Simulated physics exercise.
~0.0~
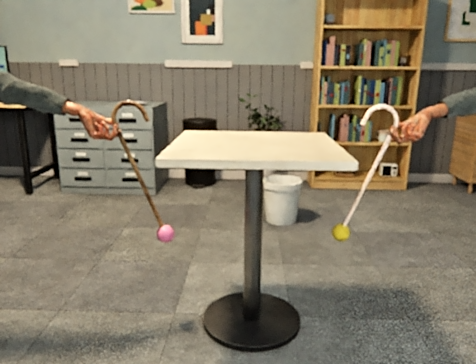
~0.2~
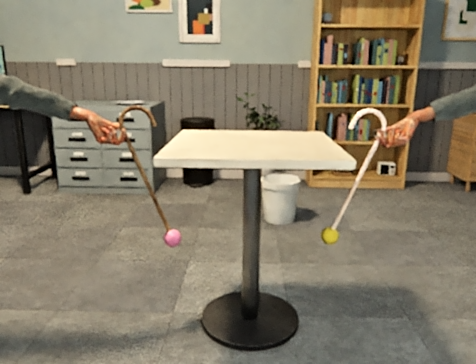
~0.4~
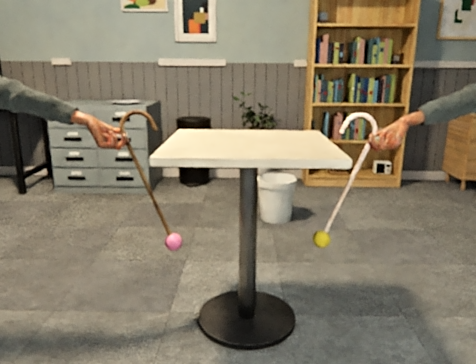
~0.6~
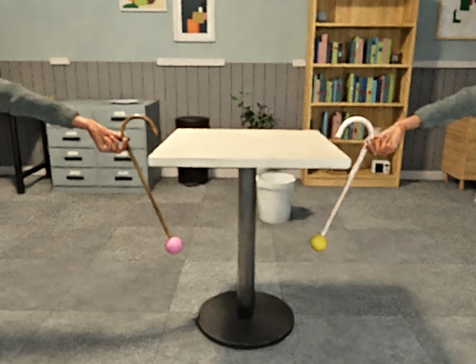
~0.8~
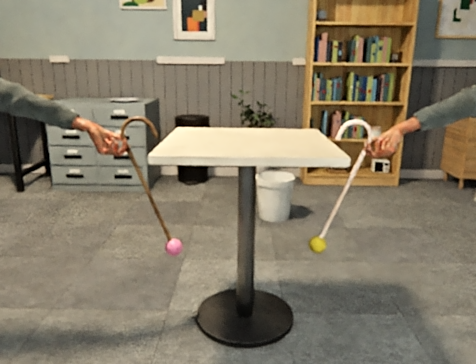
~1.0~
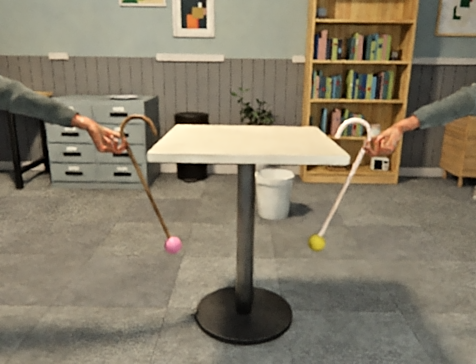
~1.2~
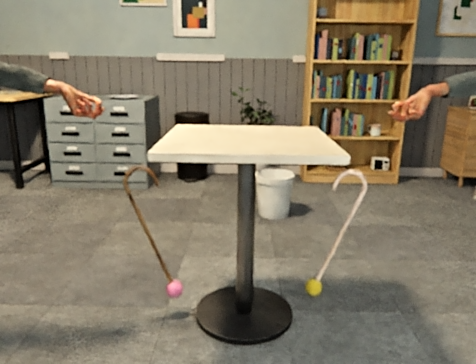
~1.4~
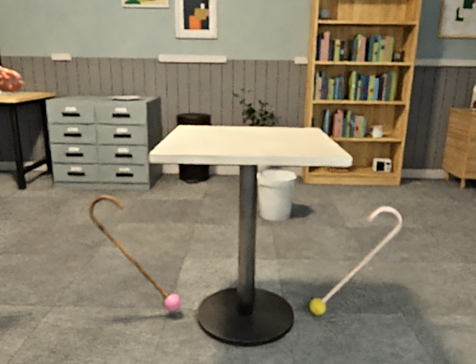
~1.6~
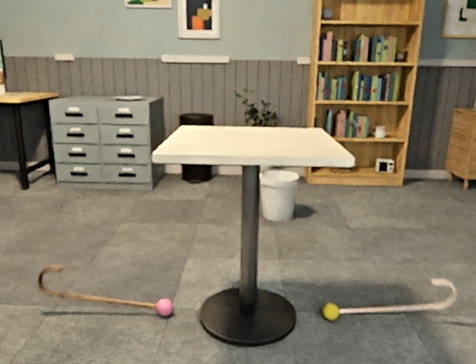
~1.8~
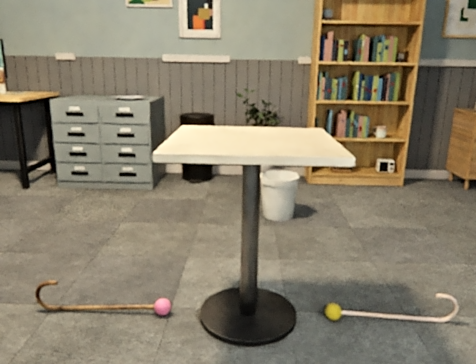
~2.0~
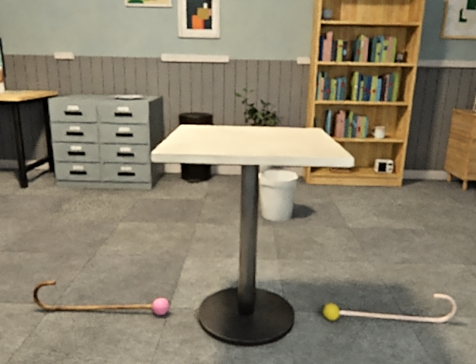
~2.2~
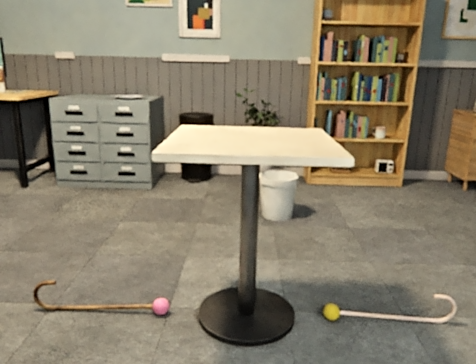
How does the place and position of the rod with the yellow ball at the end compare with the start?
At the start it is held up at a slant by a hand to the right of the tabletop. At the end it lies on the floor to the right of the table's base, with its ball toward the base and its hook pointing away.
